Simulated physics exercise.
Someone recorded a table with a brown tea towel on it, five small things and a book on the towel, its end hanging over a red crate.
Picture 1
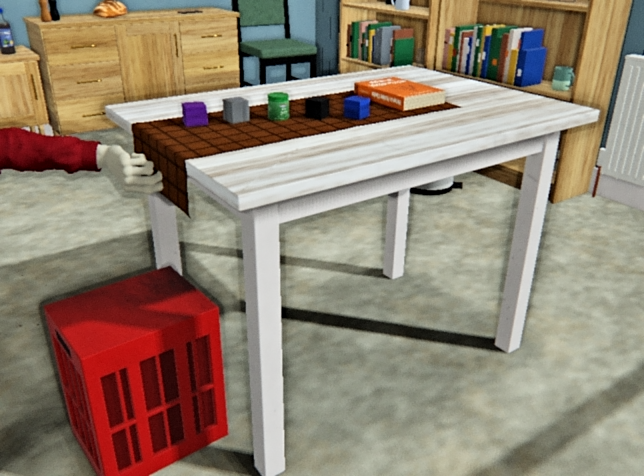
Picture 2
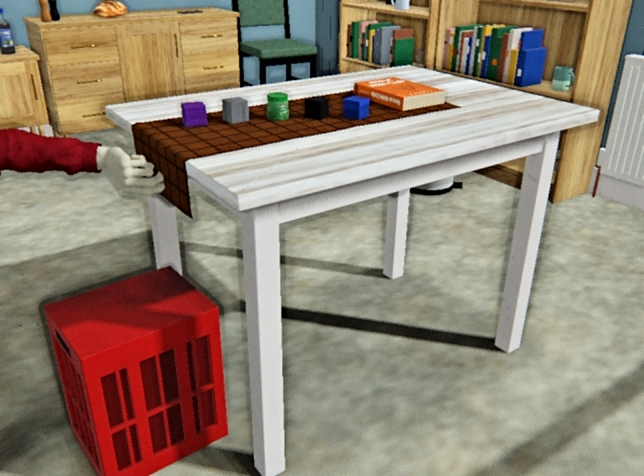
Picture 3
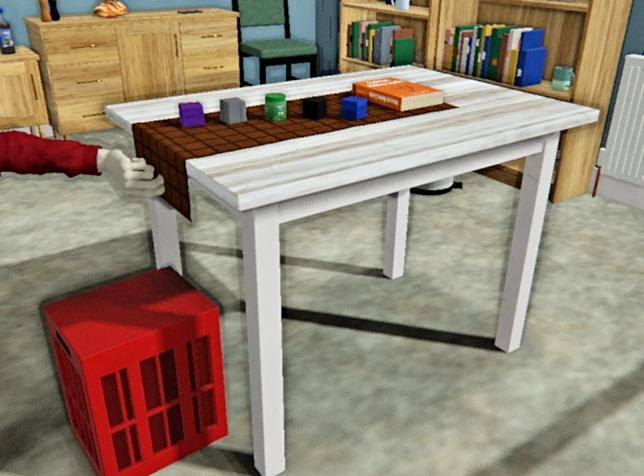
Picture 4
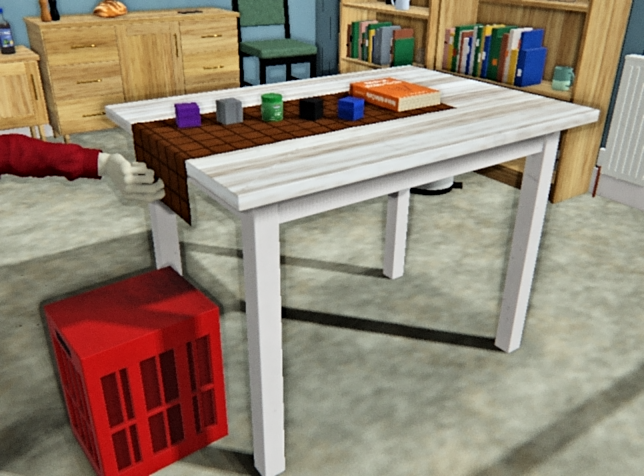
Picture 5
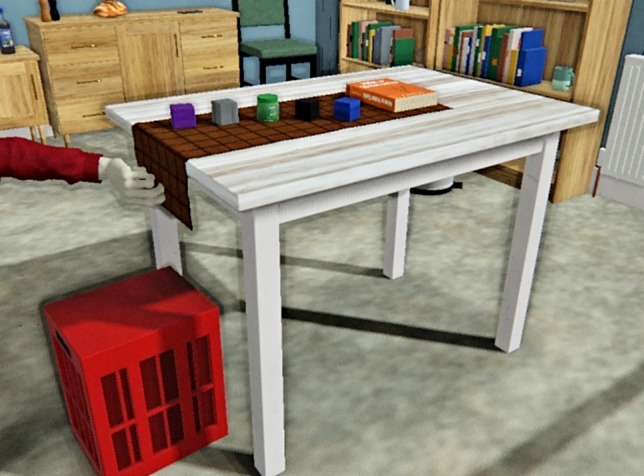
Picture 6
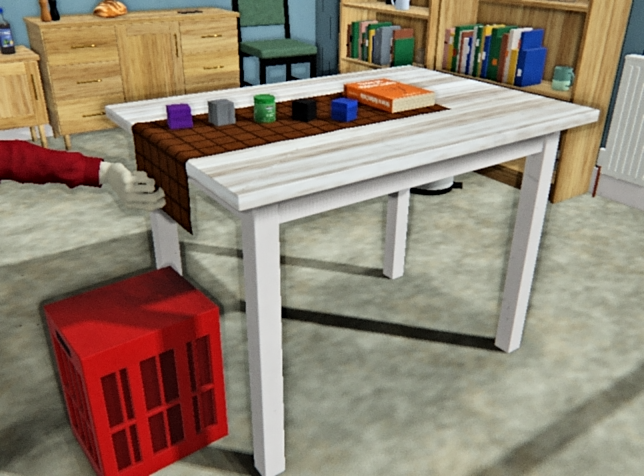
A brown cloth creeps slightly left along a whitewashed table, seen from a little above in a room with wooden cabinets and bookshelves. On it, from left to right, sit purple and grey cubes, a green pot, black and blue cubes and an orange book, with a red crate below. A red-sleeved arm holds its pale hand at the hanging end, which lowers slightly as the objects ride along, the camera still.
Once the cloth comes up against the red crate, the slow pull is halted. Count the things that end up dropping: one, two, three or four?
The number that drops is two.
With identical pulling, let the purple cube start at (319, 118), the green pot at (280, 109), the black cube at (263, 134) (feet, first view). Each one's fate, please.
Outcome: Purple cube stays, green pot stays, black cube falls away.
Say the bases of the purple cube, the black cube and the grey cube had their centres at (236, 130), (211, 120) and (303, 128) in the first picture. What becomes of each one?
Final state: The purple cube is no longer up, the black cube is no longer up, the grey cube is still in place.
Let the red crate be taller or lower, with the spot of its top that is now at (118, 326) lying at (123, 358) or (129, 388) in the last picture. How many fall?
First height: 3; second height: 4.
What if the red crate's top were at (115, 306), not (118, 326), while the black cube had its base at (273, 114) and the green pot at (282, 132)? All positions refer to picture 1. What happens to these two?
As for the black cube, it holds its spot; as for the green pot, it holds its spot.
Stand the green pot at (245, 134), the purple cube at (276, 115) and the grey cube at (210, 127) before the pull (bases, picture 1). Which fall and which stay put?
Looking at each one, the green pot drops away, the purple cube remains in position and the grey cube drops away.
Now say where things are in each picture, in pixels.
In the first picture, hem (190, 218); purple cube (194, 104); grey cube (235, 99); green pot (278, 94); black cube (317, 99); blue cube (357, 99); top of the crate (118, 326).
In the second picture, hem (193, 219); purple cube (193, 104).
In the third picture, hem (192, 222); grey cube (232, 100).
In the fourth picture, hem (191, 226); green pot (272, 95); top of the crate (118, 326).
In the fifth picture, hem (192, 231); black cube (307, 100).
In the sixth picture, hem (193, 235); purple cube (178, 106); grey cube (221, 101); green pot (264, 96); black cube (304, 101); blue cube (345, 101).
Soon after, hem near (167, 252); purple cube gone.
Then, hem on the crate; purple cube and grey cube gone.
At rest, hem on the crate; purple cube and grey cube gone. It carries off two.
